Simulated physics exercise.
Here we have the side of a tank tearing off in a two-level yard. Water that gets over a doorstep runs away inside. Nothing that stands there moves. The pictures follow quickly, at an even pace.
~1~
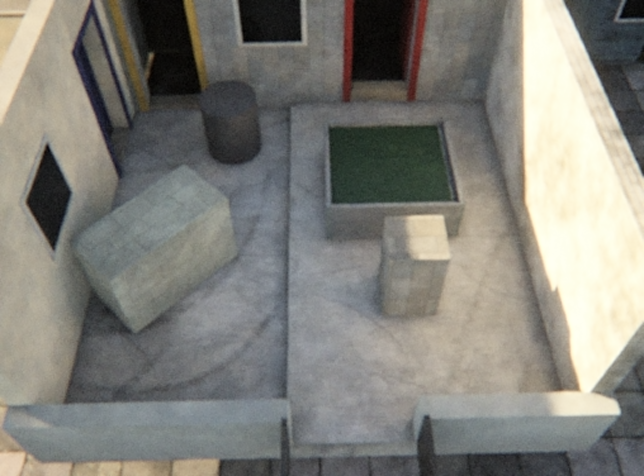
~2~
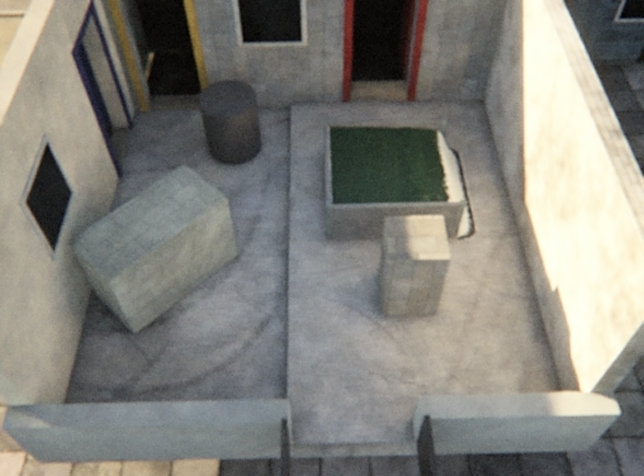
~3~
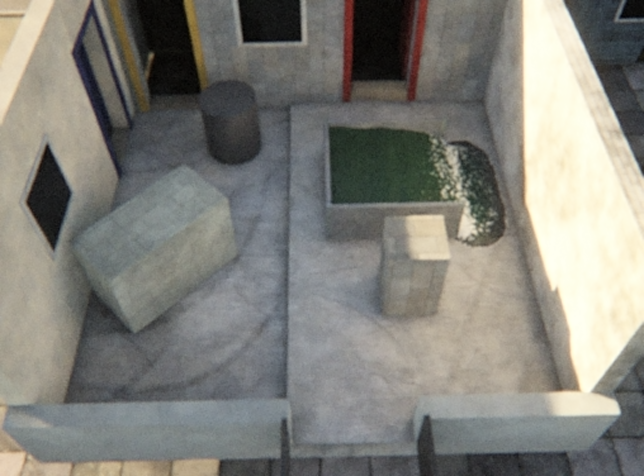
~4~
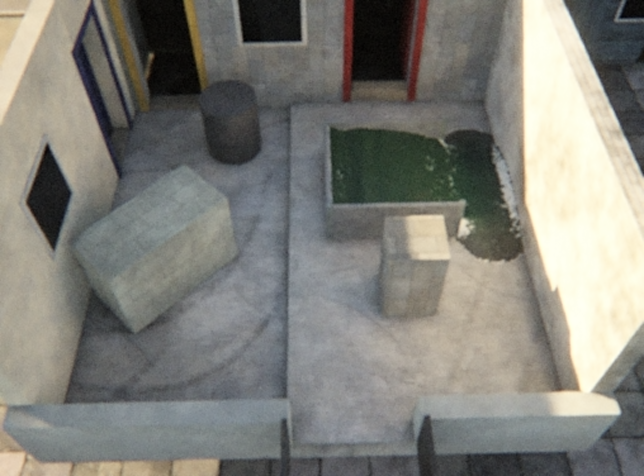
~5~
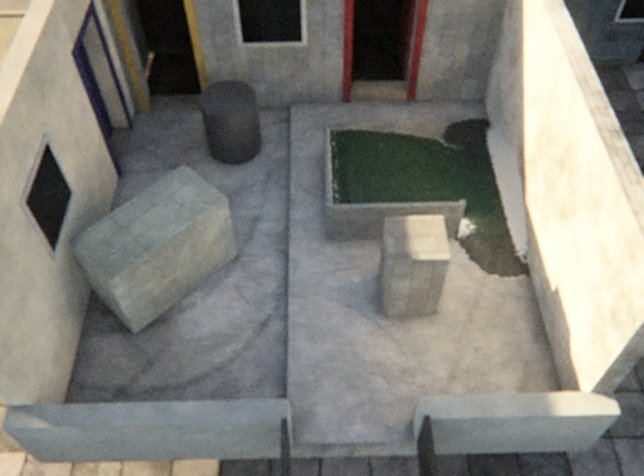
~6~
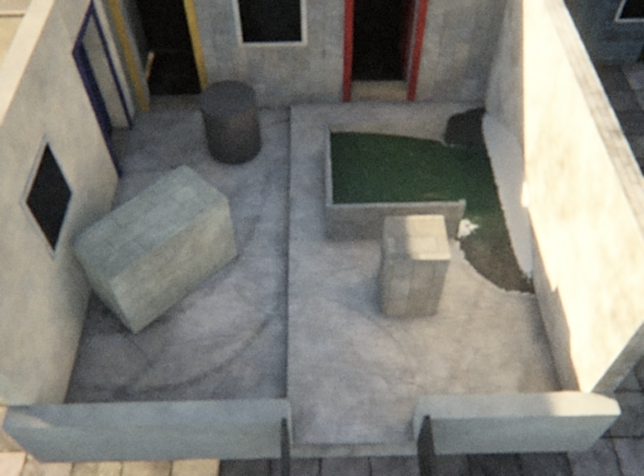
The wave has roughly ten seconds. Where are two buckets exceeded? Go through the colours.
The red door admits no more than that; the yellow door admits no more than that; the blue door admits no more than that.
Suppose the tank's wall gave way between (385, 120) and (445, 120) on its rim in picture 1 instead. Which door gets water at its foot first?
It is the red door.
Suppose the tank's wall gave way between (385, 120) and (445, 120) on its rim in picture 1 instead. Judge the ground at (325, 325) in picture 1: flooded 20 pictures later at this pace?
At that place: Dry.
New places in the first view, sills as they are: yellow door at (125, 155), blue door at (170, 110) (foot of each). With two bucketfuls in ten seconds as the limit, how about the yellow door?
One by one: The yellow door lets less in.
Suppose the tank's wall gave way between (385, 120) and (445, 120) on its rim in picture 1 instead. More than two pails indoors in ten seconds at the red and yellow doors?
In short: The red door passes that mark; the yellow door keeps below it.
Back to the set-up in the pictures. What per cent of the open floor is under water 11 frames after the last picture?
Close to 30 %.
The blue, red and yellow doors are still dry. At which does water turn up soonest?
I say the one in red.
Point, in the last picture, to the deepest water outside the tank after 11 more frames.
At about (477, 108).
A moment on, water covers 15 % of the floor; the red door not reached, the yellow door not reached, the blue door not reached.
Next, water covers 30 % of the floor; the red door wet at the sill, nothing in, the yellow door not reached, the blue door not reached.
Then, water covers 55 % of the floor; the red door wet at the sill, nothing in, the yellow door wet at the sill, nothing in, the blue door not reached.
Later, water covers 85 % of the floor; the red door wet at the sill, nothing in, the yellow door wet at the sill, nothing in, the blue door under two buckets in.
In the end, water covers 95 % of the floor; the red door wet at the sill, nothing in, the yellow door wet at the sill, nothing in, the blue door under two buckets in.
